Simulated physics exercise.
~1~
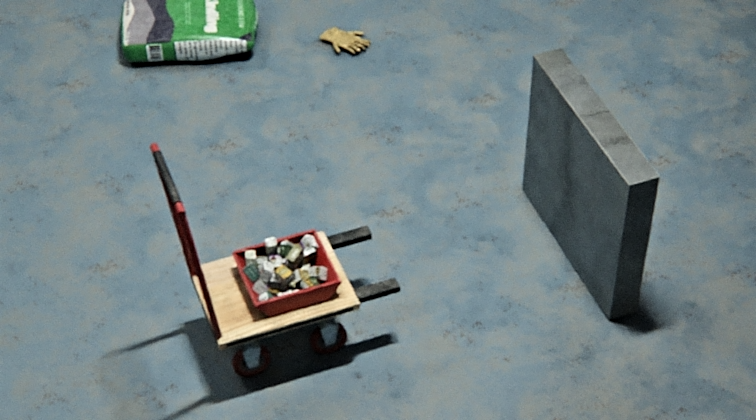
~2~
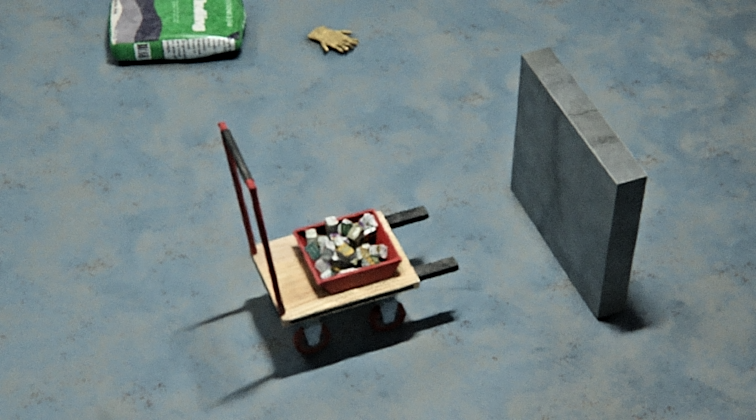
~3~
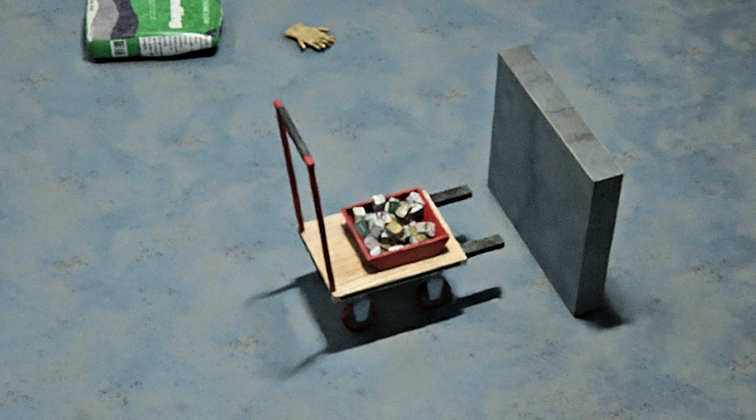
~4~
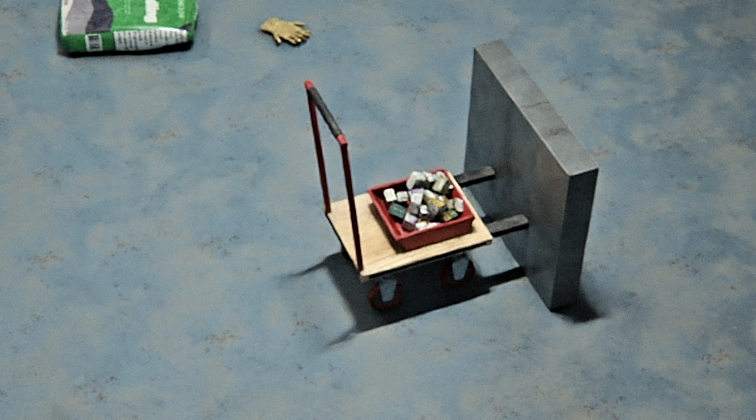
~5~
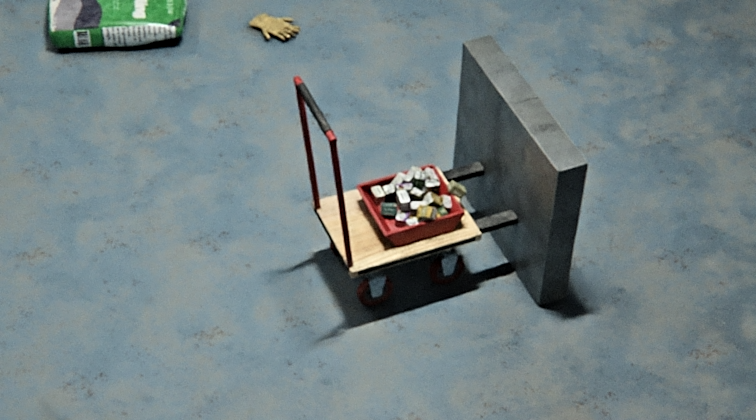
Grey wall standing upright as a cart carrying a red crate of small cartons rolls right, stops against it and jostles the load.
